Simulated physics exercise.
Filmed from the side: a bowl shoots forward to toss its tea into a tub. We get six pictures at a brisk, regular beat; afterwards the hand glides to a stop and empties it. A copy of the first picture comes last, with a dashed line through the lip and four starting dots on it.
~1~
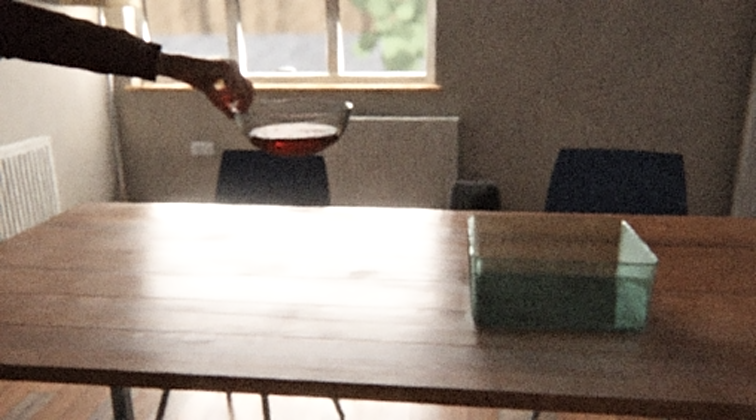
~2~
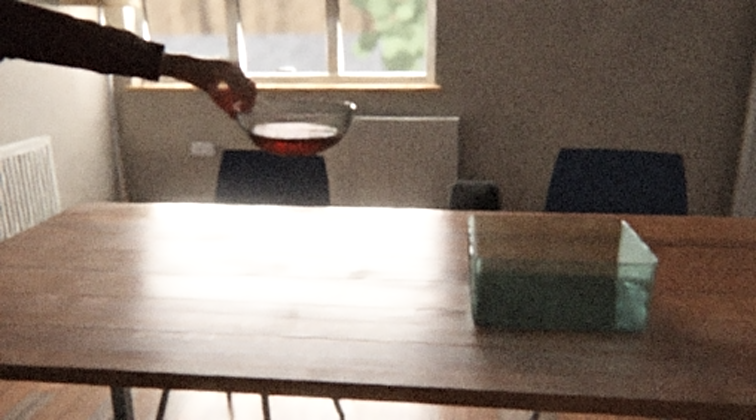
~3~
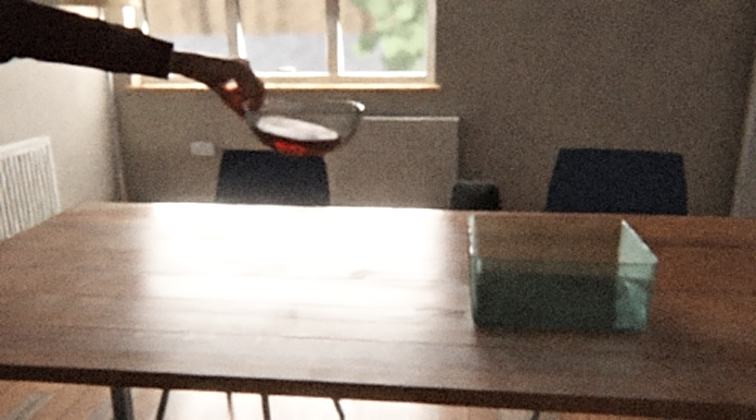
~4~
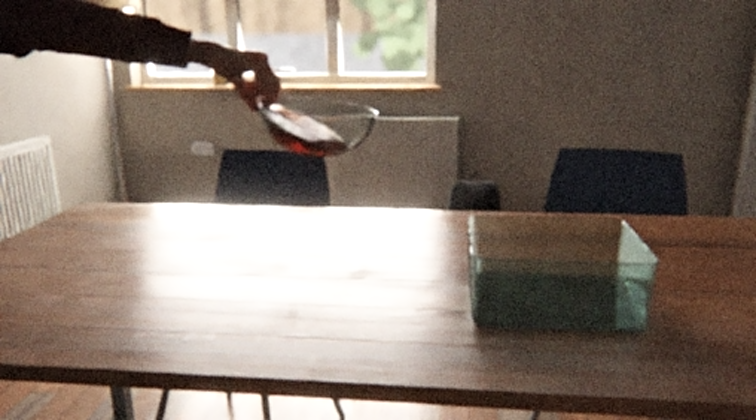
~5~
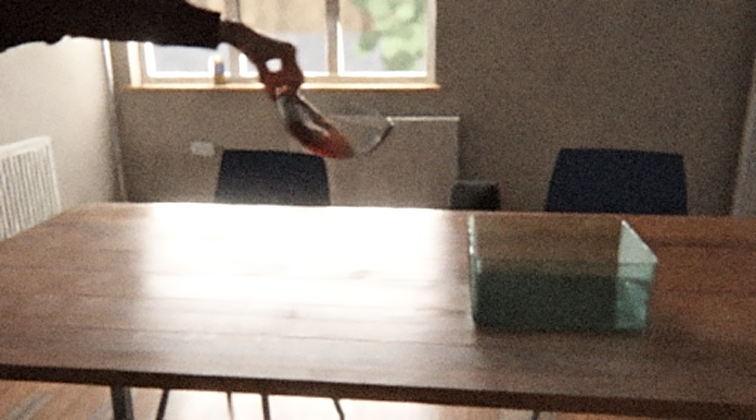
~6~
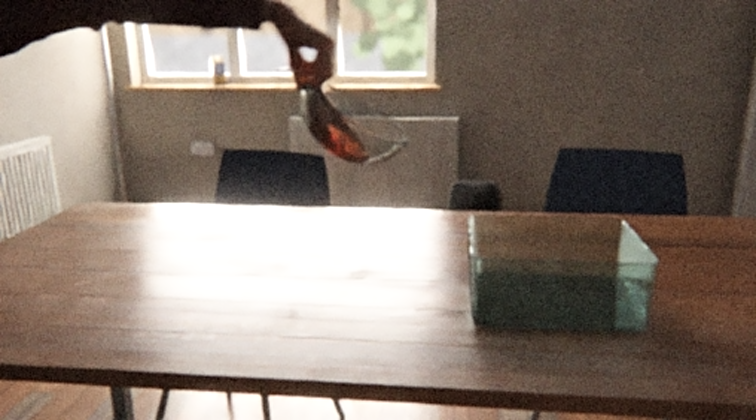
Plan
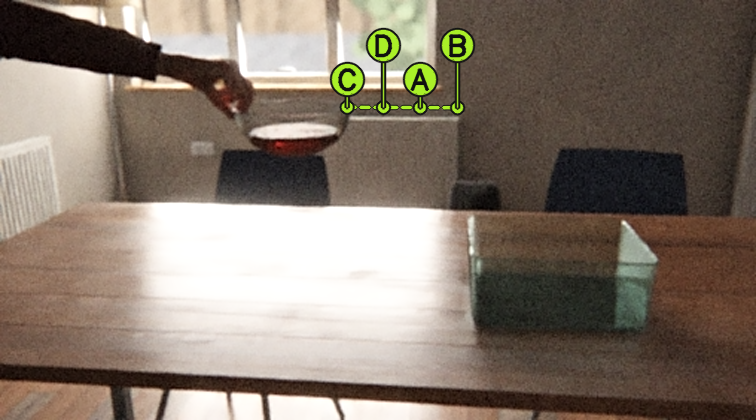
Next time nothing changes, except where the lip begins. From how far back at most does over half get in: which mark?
Dot D.
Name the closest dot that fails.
C.
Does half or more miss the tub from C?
Yes, that goes wrong.
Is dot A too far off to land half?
No.
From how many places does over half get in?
Three of the four.
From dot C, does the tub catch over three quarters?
No, it does not.
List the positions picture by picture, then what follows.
The first frame shows upright, lip at (349, 107); tub from (471, 322) to (647, 329); nothing has left yet.
The second frame shows upright, lip at (352, 107); nothing has left yet.
The third frame shows upright, lip at (361, 108); nothing has left yet.
The fourth frame shows tipped about 7°, lip at (375, 114); nothing has left yet.
The fifth frame shows tipped about 17°, lip at (392, 125); tea is over the rim, down to (287, 91).
The sixth frame shows tipped about 32°, lip at (407, 141); tea is over the rim, down to (315, 82).
In lime, A at (420, 107); B at (457, 107); C at (347, 107); D at (383, 107).
For dot A, about 81 % lands in the tub, 7 % falls short and 12 % goes beside or beyond.
For dot B, about 83 % lands in the tub, 9 % falls short and 8 % goes beside or beyond.
For dot C, about 23 % lands in the tub, 73 % falls short and 3 % goes beside or beyond.
For dot D, about 71 % lands in the tub, 23 % falls short and 6 % goes beside or beyond.
